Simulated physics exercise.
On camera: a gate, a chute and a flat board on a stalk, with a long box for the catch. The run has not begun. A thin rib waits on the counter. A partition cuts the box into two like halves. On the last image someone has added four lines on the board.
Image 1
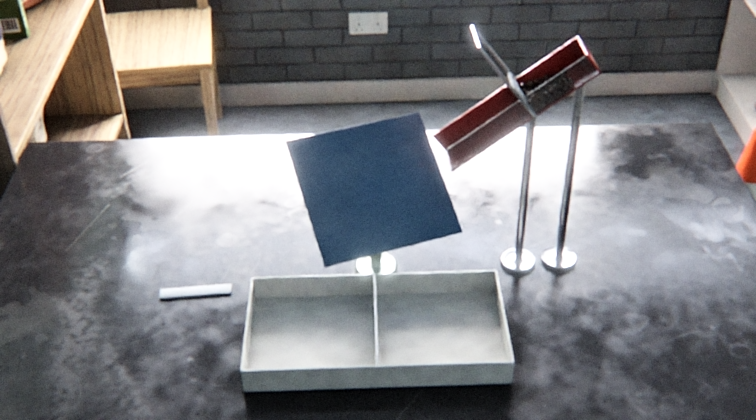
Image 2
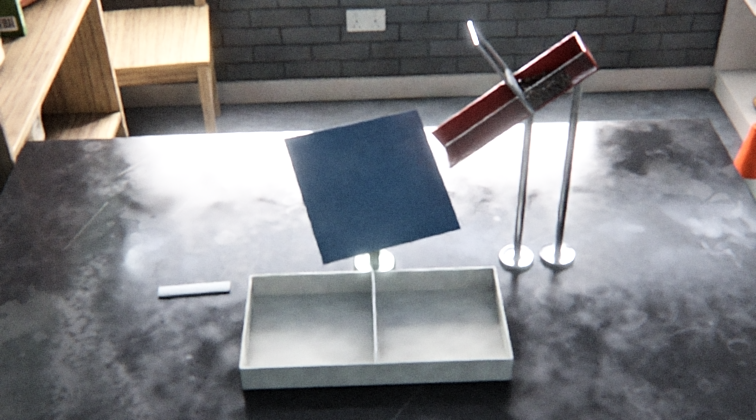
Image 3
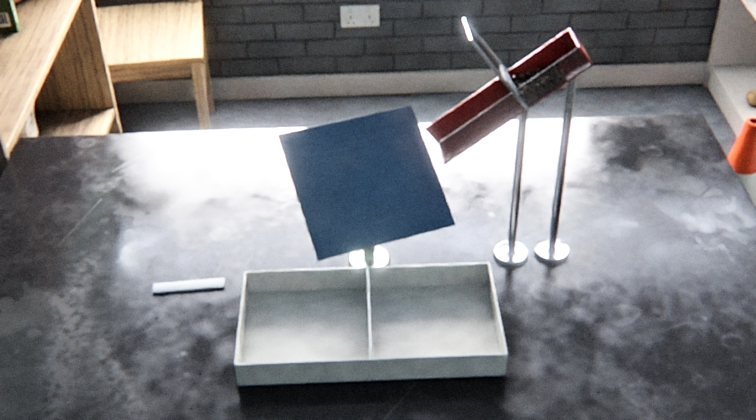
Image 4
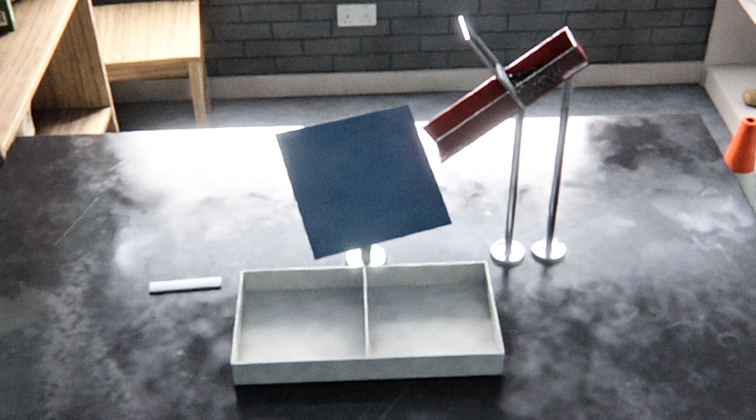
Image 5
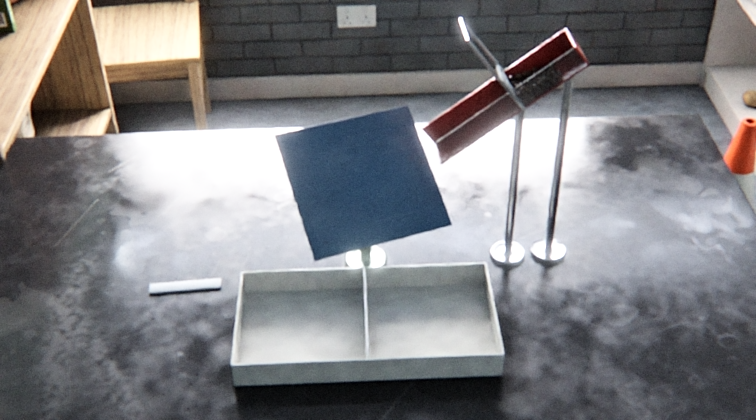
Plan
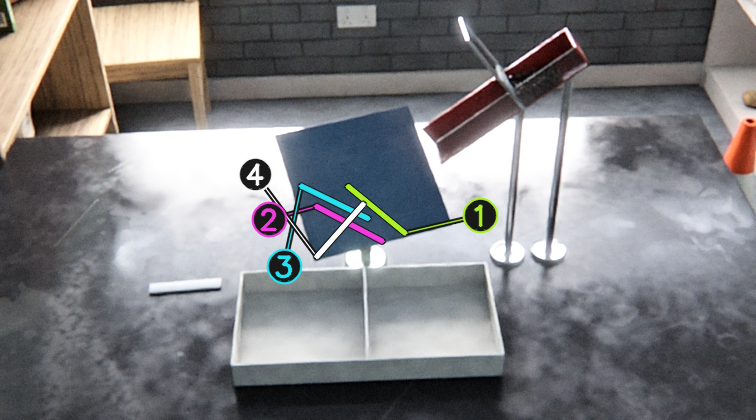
On a dark tabletop, a tilted blue board stood behind a pale two-part tray, with a sloping red chute to the right; nothing moved except the whole view, which drifted slightly before settling.
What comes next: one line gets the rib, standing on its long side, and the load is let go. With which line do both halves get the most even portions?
4 works best here.
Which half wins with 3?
The right half.
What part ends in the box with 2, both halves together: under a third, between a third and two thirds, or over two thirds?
Over two thirds.
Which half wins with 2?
More lands on the right.
On the marked copy, line 1 from (348, 186) to (404, 233); line 2 from (316, 206) to (382, 241); line 3 from (301, 186) to (367, 218); line 4 from (363, 204) to (316, 256).
With 1, of what is caught, a small share in the left half, all but a few in the right.
With 2, of what is caught, a small share in the left half, all but a few in the right.
With 3, of what is caught, a small share in the left half, the bulk in the right.
With 4, of what is caught, close to two thirds in the left half, close to a third in the right.
